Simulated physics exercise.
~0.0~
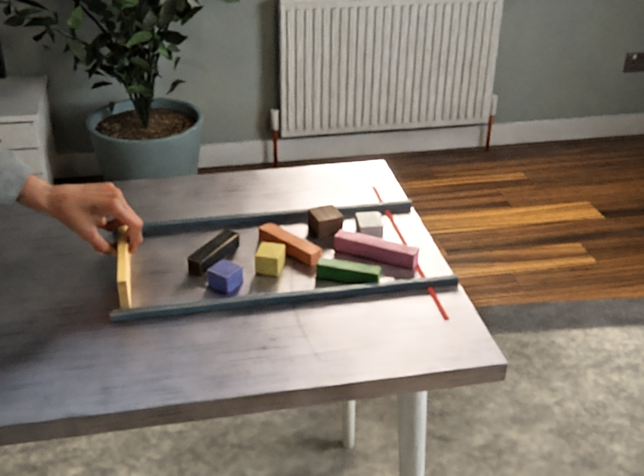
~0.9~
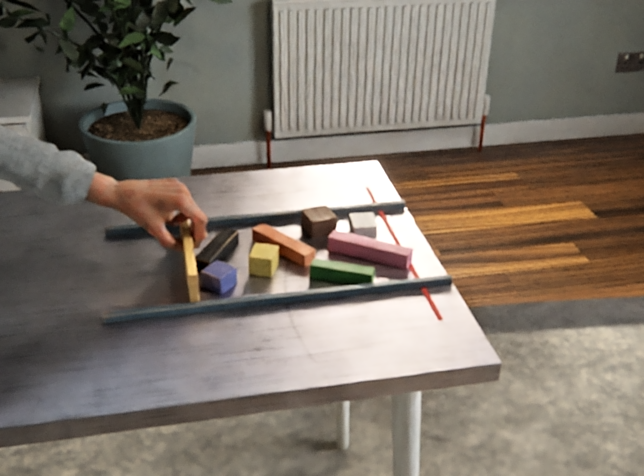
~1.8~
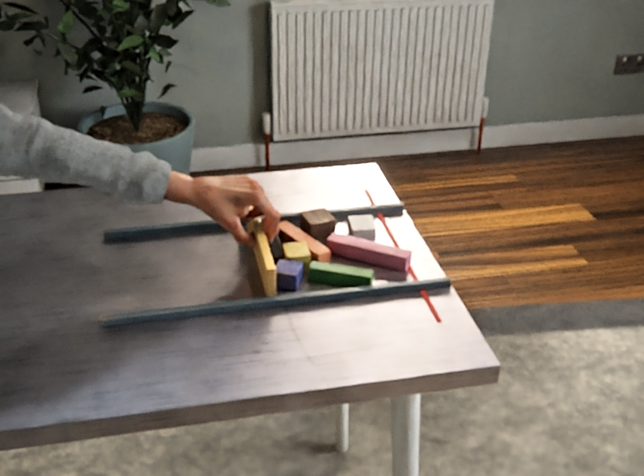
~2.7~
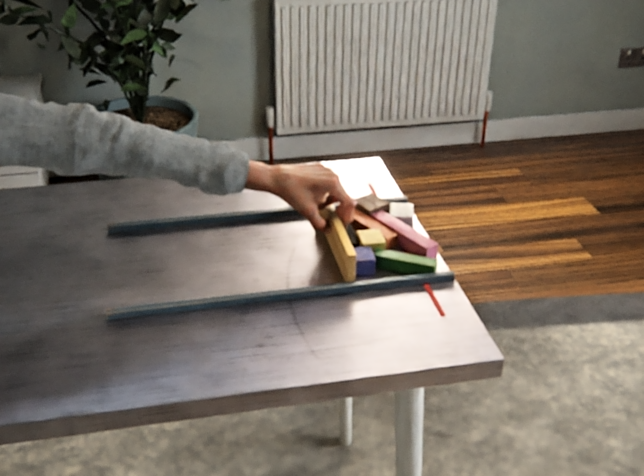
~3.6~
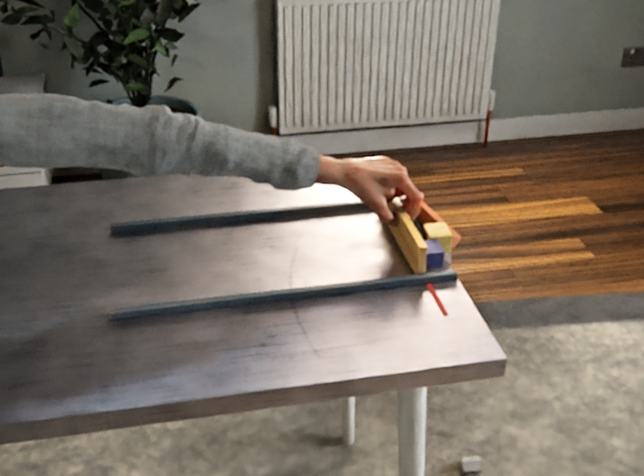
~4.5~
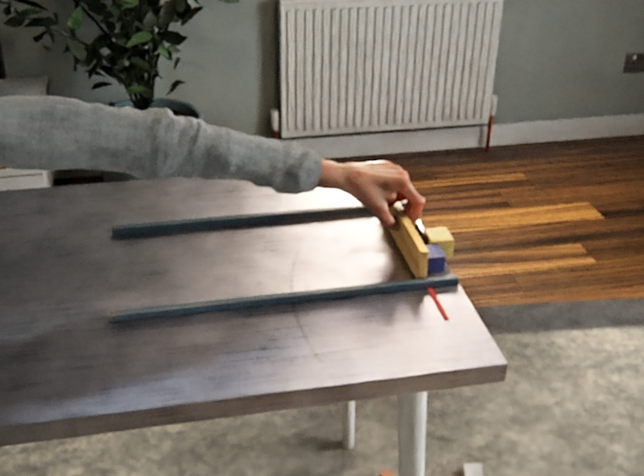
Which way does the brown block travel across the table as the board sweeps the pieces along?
The brown block travels to the right, towards the edge of the table.
